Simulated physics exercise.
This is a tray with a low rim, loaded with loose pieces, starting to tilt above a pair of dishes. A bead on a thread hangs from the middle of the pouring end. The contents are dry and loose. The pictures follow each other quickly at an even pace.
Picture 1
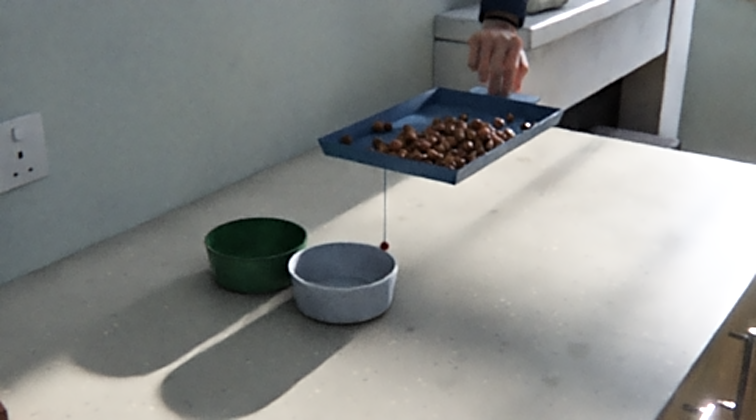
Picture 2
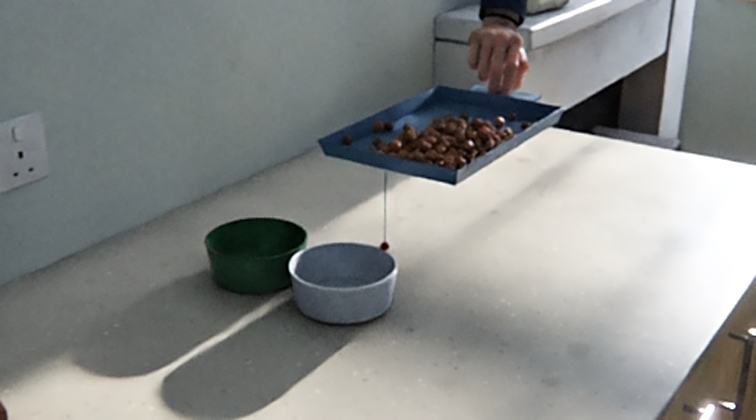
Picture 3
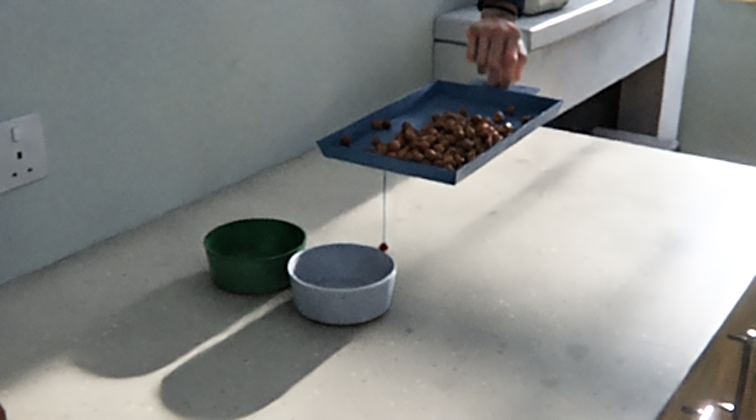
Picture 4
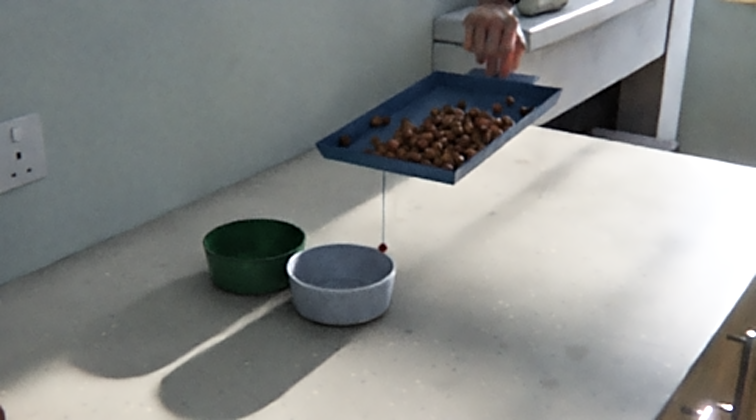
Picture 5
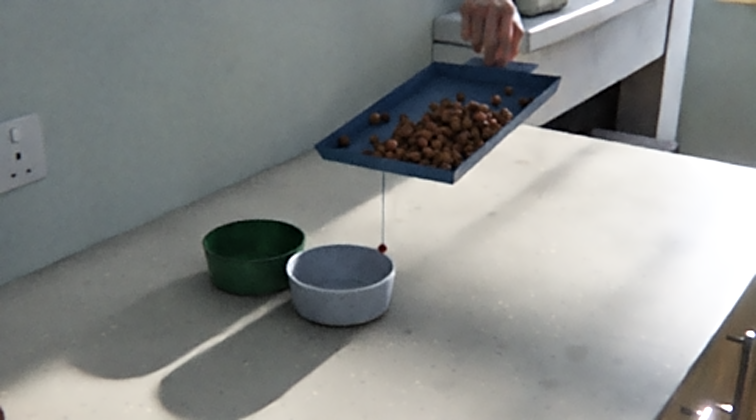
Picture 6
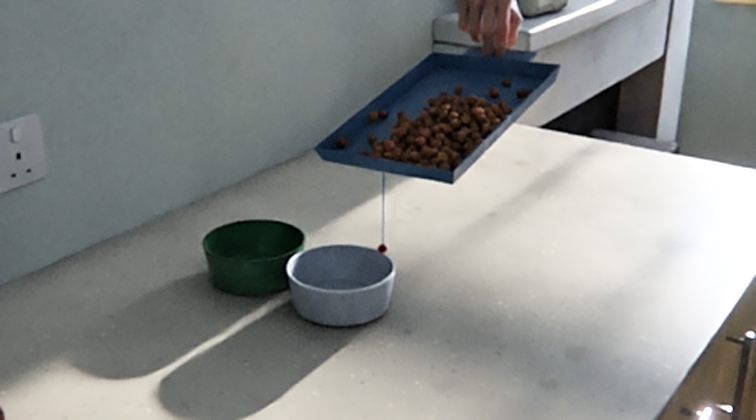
A hand gradually raising the far end of a blue tray of hazelnuts above a green dish and a pale grey dish.
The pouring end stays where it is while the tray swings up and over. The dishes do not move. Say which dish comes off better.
More goes to the right-hand dish.
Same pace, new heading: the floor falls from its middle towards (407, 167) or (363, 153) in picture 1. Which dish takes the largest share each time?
In turn: The dish on the right; the right dish.
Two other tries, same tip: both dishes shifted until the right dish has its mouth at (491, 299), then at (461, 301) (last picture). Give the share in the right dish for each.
First some 0, then 0 per cent.
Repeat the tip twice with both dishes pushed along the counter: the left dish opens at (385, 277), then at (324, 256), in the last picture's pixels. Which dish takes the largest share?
First the left one, then the left dish.
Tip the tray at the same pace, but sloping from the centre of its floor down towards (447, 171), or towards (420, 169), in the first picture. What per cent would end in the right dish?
In turn 0 and 20 in a hundred.
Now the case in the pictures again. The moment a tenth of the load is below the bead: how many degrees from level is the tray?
Near 75 degrees.
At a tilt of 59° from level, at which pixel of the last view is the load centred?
Near (391, 133).
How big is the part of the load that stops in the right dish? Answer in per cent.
Some 70 per cent.
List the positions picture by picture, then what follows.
The first picture shows corners of the pouring end (325, 139) and (455, 168), level; middle of the load (448, 141), hazelnuts; left dish (223, 270); right dish (311, 300); bead on its thread (385, 246).
The second picture shows corners of the pouring end (325, 139) and (456, 169), level; middle of the load (449, 140).
The third picture shows corners of the pouring end (323, 141) and (454, 169), tipped barely, lowest at the left corner; middle of the load (447, 138).
The fourth picture shows corners of the pouring end (322, 142) and (453, 169), tipped a little, lowest at the left corner; middle of the load (446, 135).
The fifth picture shows corners of the pouring end (321, 144) and (451, 169), tipped a little, lowest at the left corner; middle of the load (445, 131).
The sixth picture shows corners of the pouring end (321, 146) and (451, 169), tipped a little, lowest at the left corner; middle of the load (444, 128); left dish (221, 272); right dish (309, 302).
Just after the last frame, tray tipped steeply; almost all on the tray; just a few in the right dish; just a few outside both; just a few in the air.
A moment on, tray tipped right over; about a tenth on the tray; roughly two thirds in the right dish; about a tenth in the left dish; roughly a quarter outside both; about a tenth in the air.
Further on, tray tipped past a quarter turn; roughly two thirds in the right dish; about a tenth in the left dish; roughly a quarter outside both.
When it is over, tray tipped past a quarter turn; roughly two thirds in the right dish; about a tenth in the left dish; roughly a quarter outside both.
